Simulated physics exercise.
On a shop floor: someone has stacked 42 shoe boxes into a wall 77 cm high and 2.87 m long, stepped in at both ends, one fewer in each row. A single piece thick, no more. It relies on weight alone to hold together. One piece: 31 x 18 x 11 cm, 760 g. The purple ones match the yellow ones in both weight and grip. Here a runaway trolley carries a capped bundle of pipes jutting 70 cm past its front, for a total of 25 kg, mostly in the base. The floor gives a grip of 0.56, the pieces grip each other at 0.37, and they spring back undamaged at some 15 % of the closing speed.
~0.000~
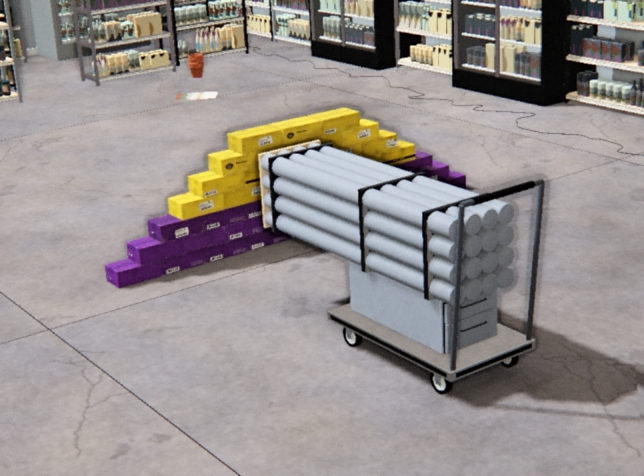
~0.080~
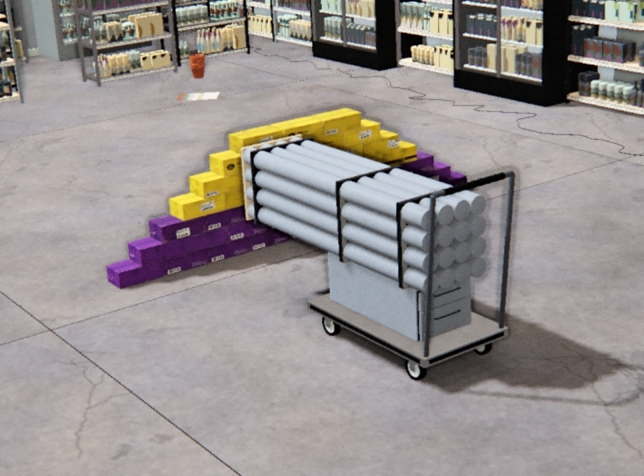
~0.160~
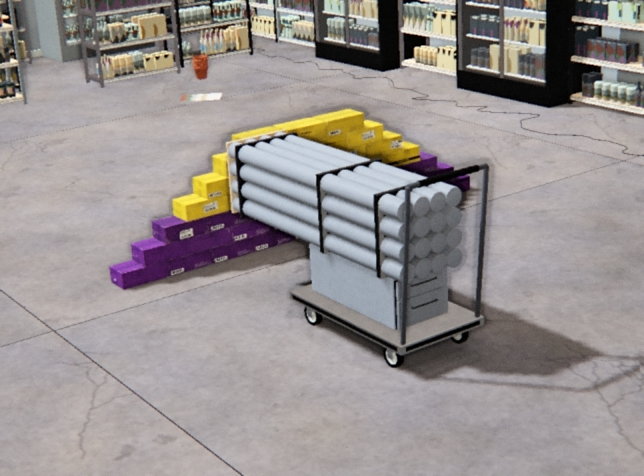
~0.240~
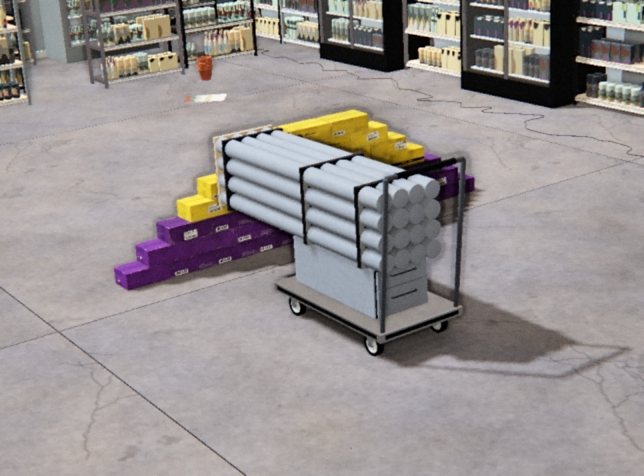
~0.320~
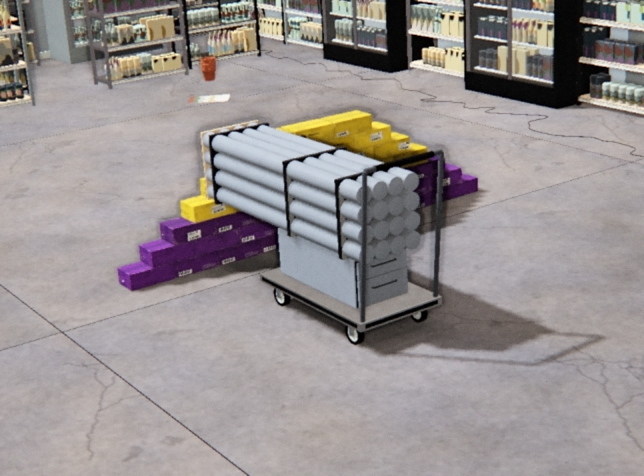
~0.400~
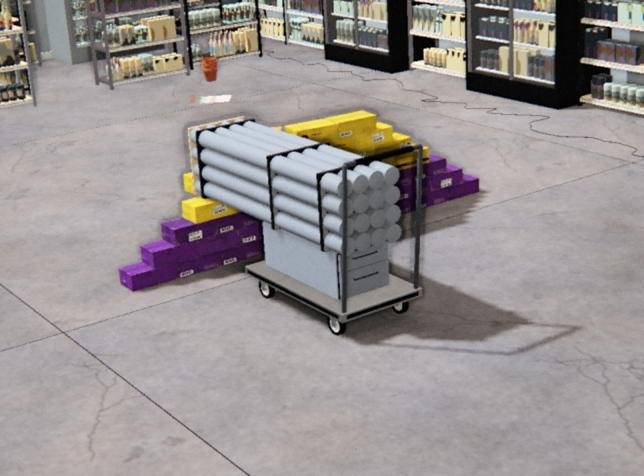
A flat cart loaded with strapped grey cylinders glides leftward and slightly away across a concrete shop floor, drawing up against a stepped wall of yellow boxes over purple ones, which shows hardly any movement as the load covers its middle.
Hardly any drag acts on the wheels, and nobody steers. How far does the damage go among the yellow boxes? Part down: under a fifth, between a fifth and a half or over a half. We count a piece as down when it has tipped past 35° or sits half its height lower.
By the end, within a fifth to a half of them are down.
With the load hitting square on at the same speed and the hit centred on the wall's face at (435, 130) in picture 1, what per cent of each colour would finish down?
Per cent down - purple: 10, yellow: 10.
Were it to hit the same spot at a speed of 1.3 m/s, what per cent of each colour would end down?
Down at the end: Purple 0 per cent, yellow 30 per cent.
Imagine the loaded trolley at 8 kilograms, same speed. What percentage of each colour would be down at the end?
Down at the end: Purple 0 per cent, yellow 30 per cent.
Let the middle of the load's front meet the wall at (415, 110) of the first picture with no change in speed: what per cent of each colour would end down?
Result - purple: 10 %; yellow: 10 %.
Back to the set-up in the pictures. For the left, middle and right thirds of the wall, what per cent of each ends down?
From the left: 70, then 10, then 0 percent.
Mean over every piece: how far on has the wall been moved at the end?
On average the pieces move some 30 cm.
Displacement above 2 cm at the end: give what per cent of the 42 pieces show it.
It is 50 per cent.
Around 0.68 s, load 78 cm past the wall's line, still rolling; 4 of the 18 yellow boxes down (4 of 42 in all colours); top yellow box displaced 30 mm.
Around 0.92 s, load 1.13 m past the wall's line, still rolling; 4 of the 18 yellow boxes down (4 of 42 in all colours); top yellow box displaced 28 mm.
Around 1.50 s, load 1.67 m past the wall's line, still rolling; 6 of the 18 yellow boxes down (10 of 42 in all colours); top yellow box displaced 27 mm.
Finally (3.3 s), load 2.06 m past the wall's line, stopped; 6 of the 18 yellow boxes down (10 of 42 in all colours); top yellow box displaced 27 mm; top purple box unmoved. That is 33 per cent. Seen by the last camera, middles, top yellow box near (351, 124), top purple box near (422, 167).
